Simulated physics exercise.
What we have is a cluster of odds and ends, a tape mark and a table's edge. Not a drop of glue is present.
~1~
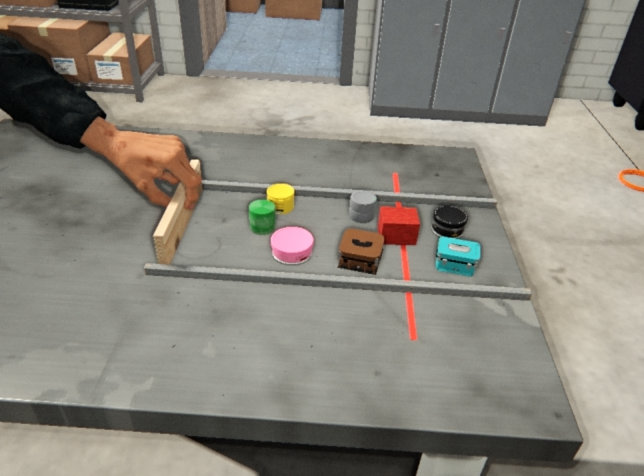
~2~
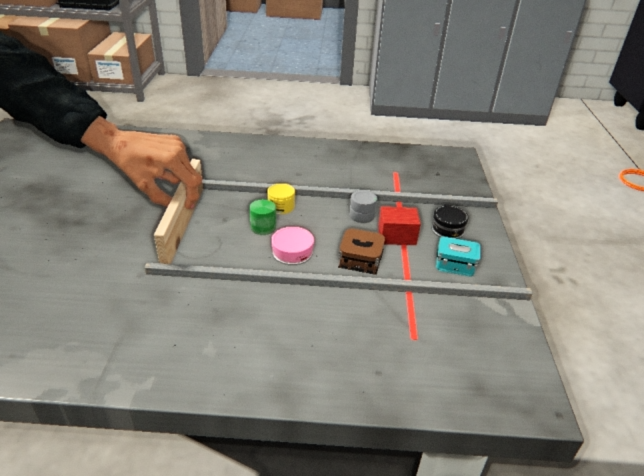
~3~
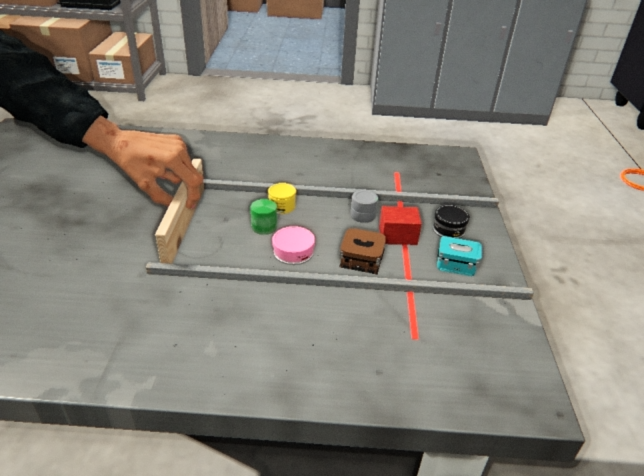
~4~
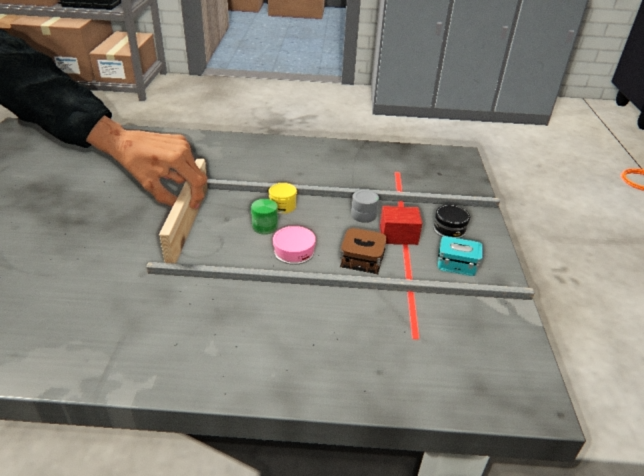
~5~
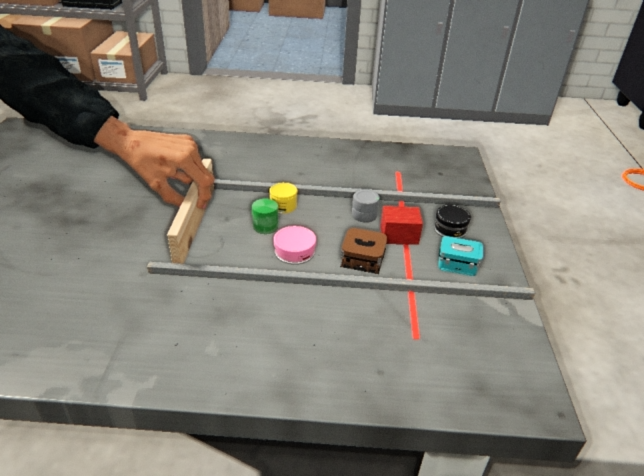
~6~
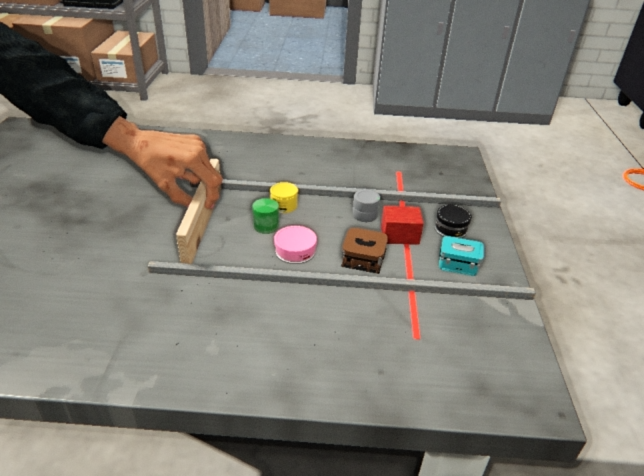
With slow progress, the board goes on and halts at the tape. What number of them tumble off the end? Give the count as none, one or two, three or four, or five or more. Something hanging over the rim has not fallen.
The count is none.
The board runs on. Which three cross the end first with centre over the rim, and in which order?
Earliest first - the turquoise case, the black pot, the brown case.
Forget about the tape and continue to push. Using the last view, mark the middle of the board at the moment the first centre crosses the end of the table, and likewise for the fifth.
At the first moment about (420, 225), at the next about (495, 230).
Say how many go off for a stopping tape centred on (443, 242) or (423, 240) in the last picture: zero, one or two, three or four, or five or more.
In order: Either one or two; 1 or 2.
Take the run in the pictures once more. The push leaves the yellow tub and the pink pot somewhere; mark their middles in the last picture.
The yellow tub comes to rest at (417, 206), and the pink pot comes to rest at (430, 256).
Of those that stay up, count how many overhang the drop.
I'd put it at 1.
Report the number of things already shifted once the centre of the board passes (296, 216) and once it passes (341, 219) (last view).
That gives 3 for the first and 5 for the second.
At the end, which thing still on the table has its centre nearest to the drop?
Result: Turquoise case.
A little later, none off yet; black pot at rest near (453, 222); turquoise case at rest near (460, 257); red block at rest near (402, 225).
Next, none off yet; black pot at rest near (453, 222); turquoise case shifted a little near (477, 259); red block shifted a little near (418, 227).
When it is over, the number that fall off is zero.
